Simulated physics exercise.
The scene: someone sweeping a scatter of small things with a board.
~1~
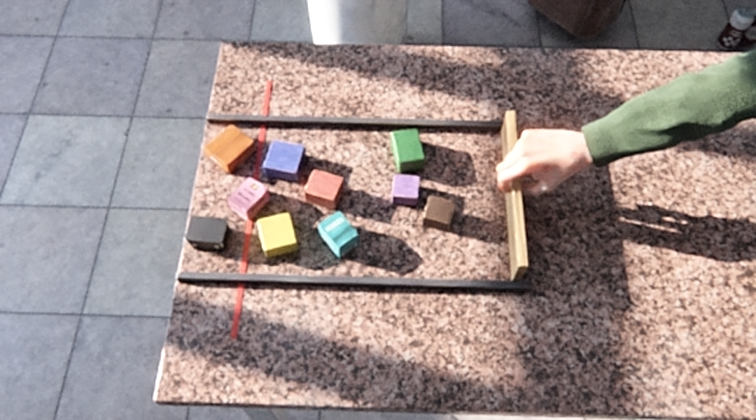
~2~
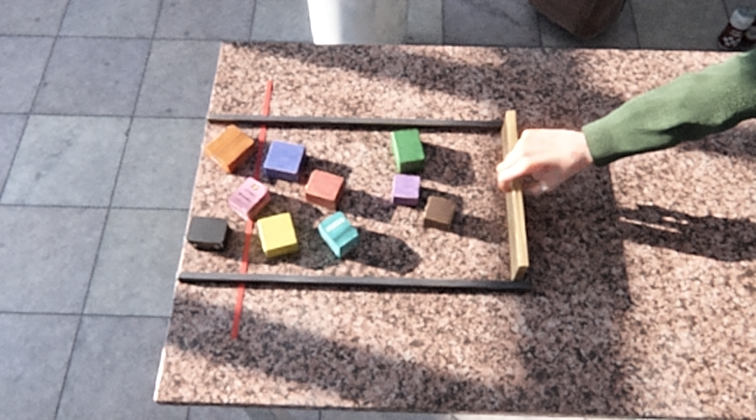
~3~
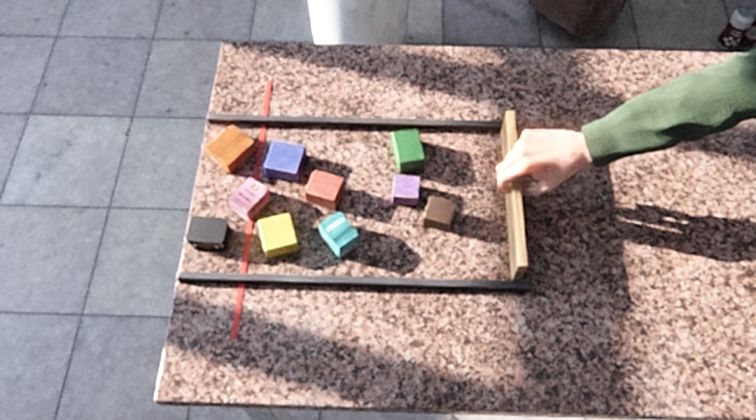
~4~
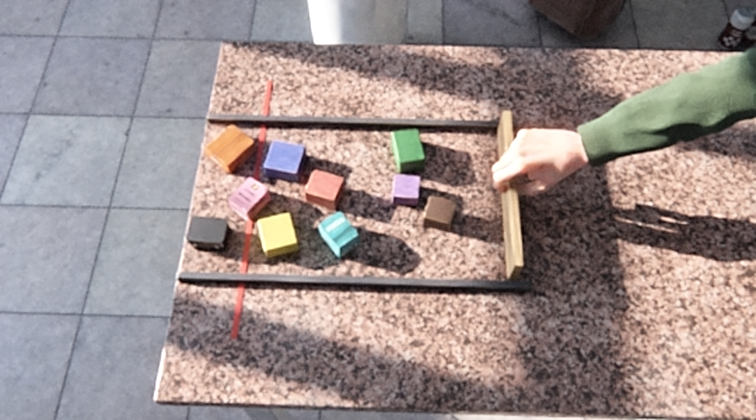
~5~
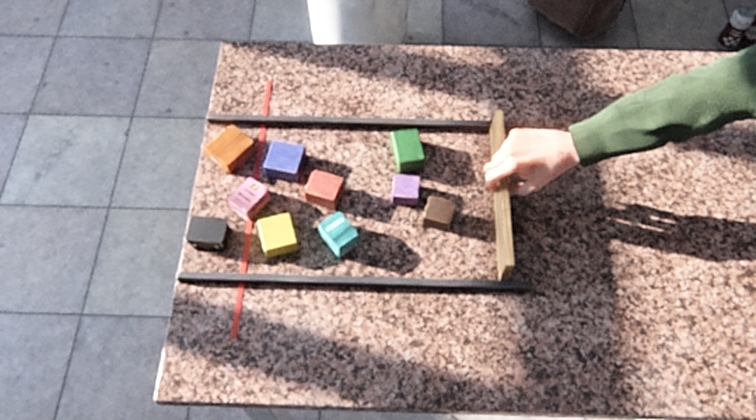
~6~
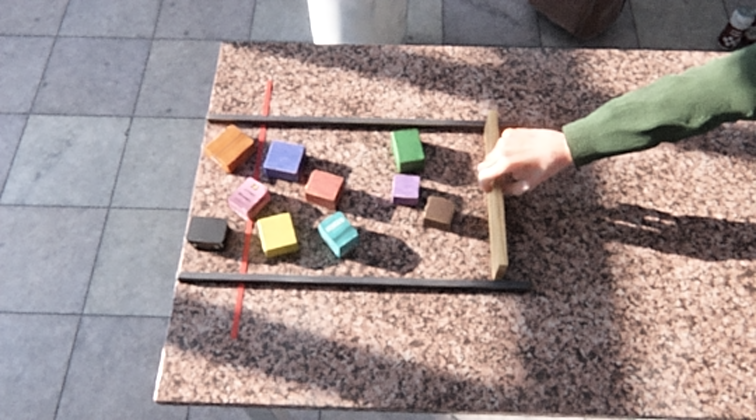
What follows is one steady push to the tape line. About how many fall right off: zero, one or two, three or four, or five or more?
In the end the number that fall off is three or four.
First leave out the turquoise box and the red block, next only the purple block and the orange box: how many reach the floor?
1 in the first case, 1 in the second.
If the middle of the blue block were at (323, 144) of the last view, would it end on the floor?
From there it remains up.
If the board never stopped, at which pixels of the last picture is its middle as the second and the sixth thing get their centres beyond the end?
About (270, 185), then (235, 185).
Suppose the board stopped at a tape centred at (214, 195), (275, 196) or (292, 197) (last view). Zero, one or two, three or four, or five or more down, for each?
One after another: Five or over; not one; not one.
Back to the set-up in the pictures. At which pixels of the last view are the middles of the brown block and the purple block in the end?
First (237, 211), then (241, 186).
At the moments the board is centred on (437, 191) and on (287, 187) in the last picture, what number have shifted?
By then 1, and 10.
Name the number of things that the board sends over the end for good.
The count is 3.
Early on, none off yet; black case at rest near (209, 234); orange box at rest near (231, 149); pink box at rest near (250, 199).
Finally, the number that fall off is three or four; lost, pink box, orange box and black case.
